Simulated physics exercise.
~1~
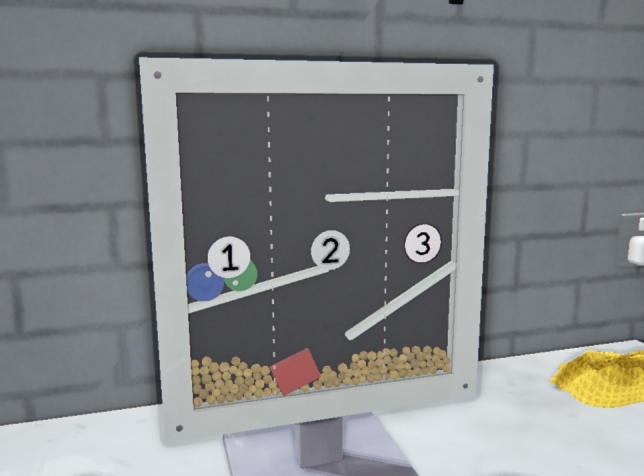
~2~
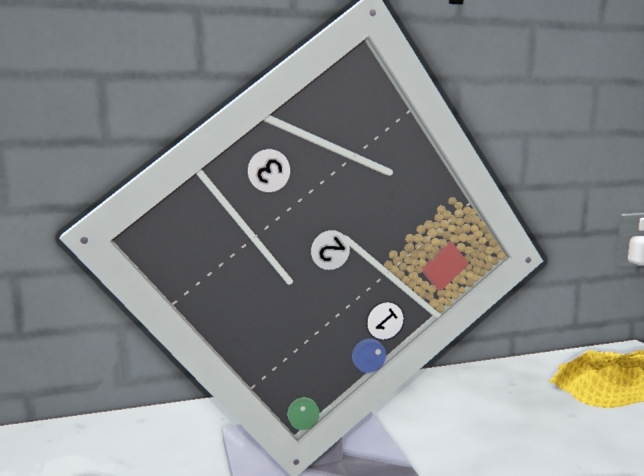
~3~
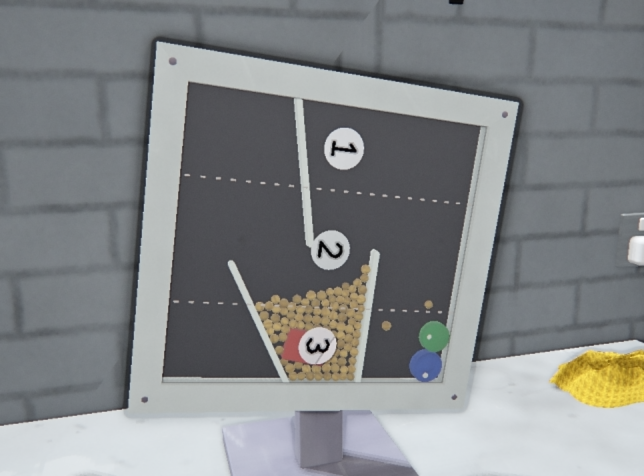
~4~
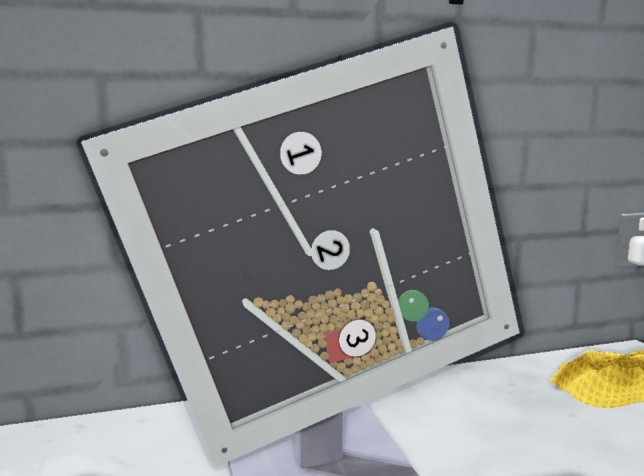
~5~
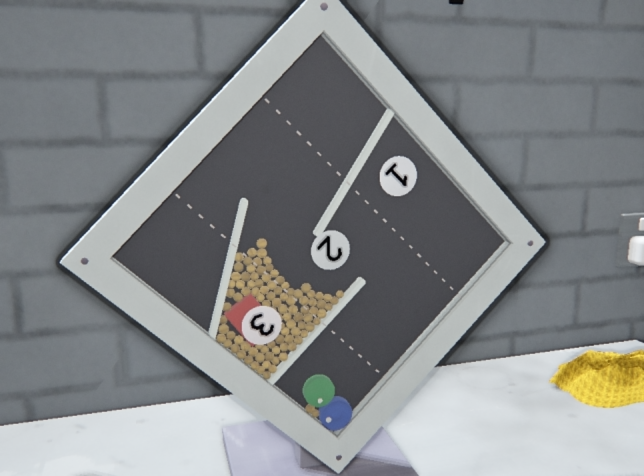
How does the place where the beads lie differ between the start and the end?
At the start the beads lie spread along the bottom of the upright box. At the end most of them are heaped between two ledges around the number three label, toward the lower left of the tilted box.
